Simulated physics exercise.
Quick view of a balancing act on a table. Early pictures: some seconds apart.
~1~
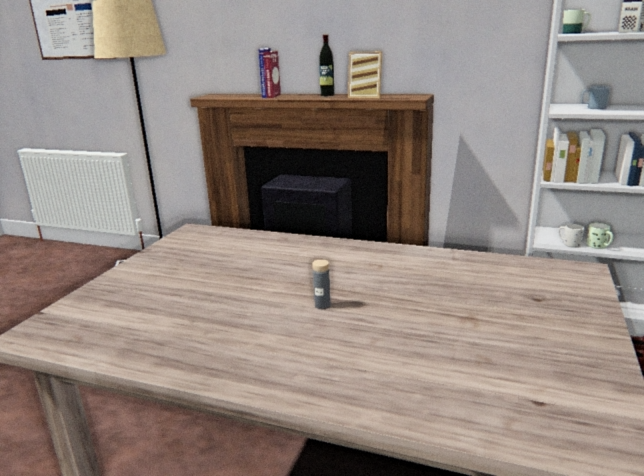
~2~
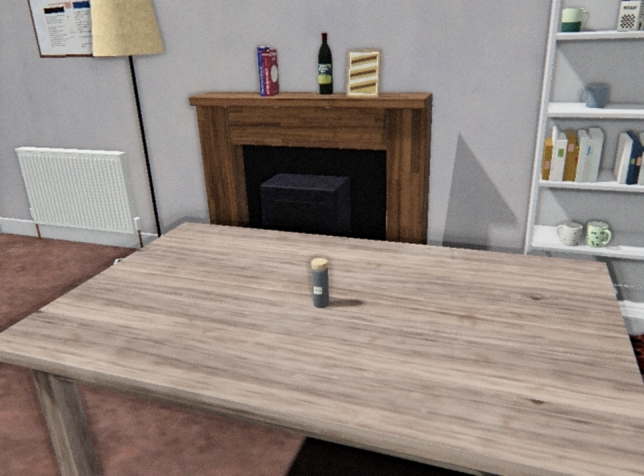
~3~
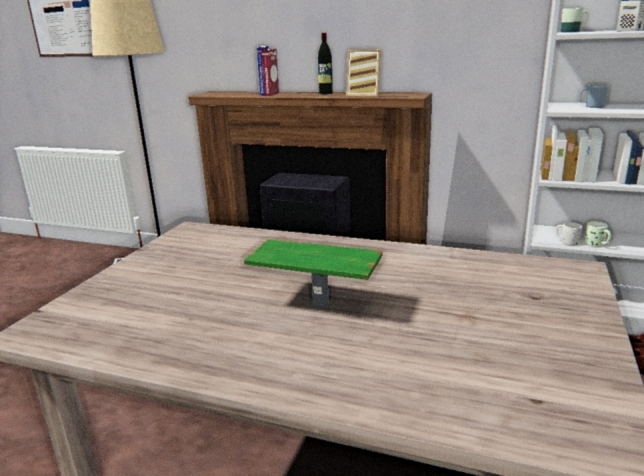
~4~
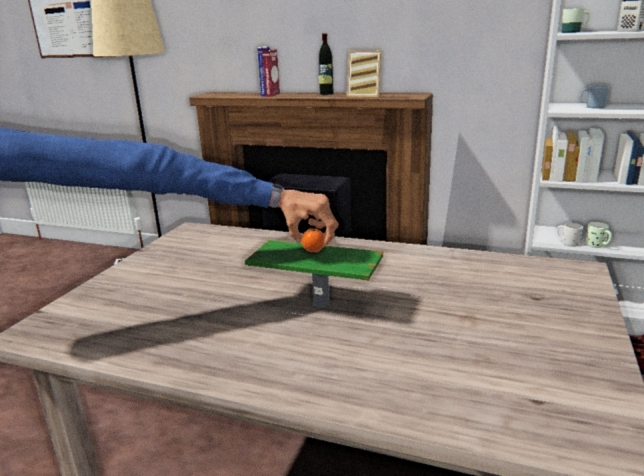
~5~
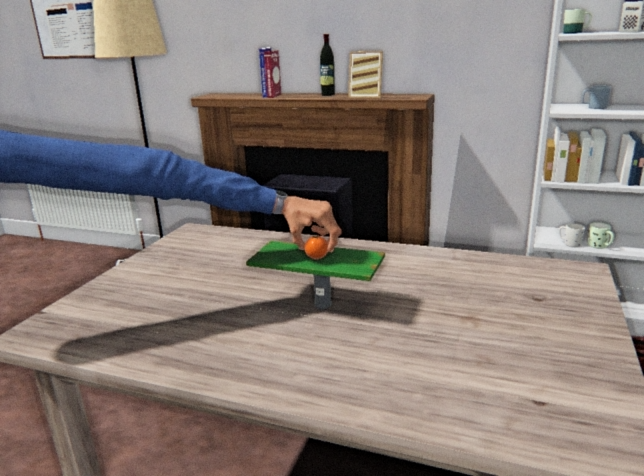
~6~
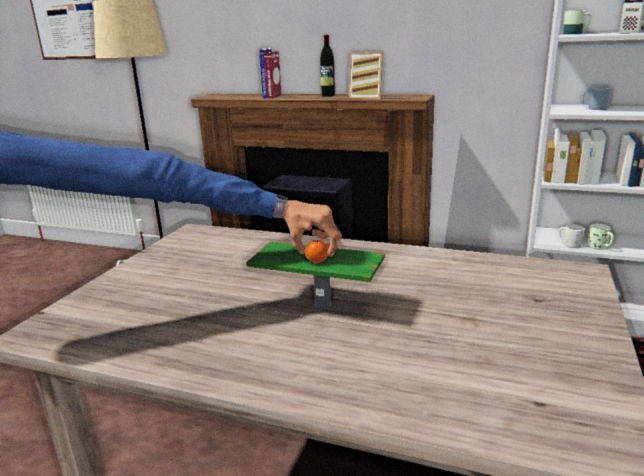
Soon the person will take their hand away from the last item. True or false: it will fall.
False.
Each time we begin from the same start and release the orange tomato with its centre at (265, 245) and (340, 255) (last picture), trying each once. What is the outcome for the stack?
In the first try it breaks down, then in the second try it remains standing.
Then, 0.20 s on from there, no change.
Then, 0.50 s on from there, orange tomato resting near (317, 252).
In the end, all 3 unmoved. At the end, from the last picture's camera, orange tomato near (317, 252). The stack holds.
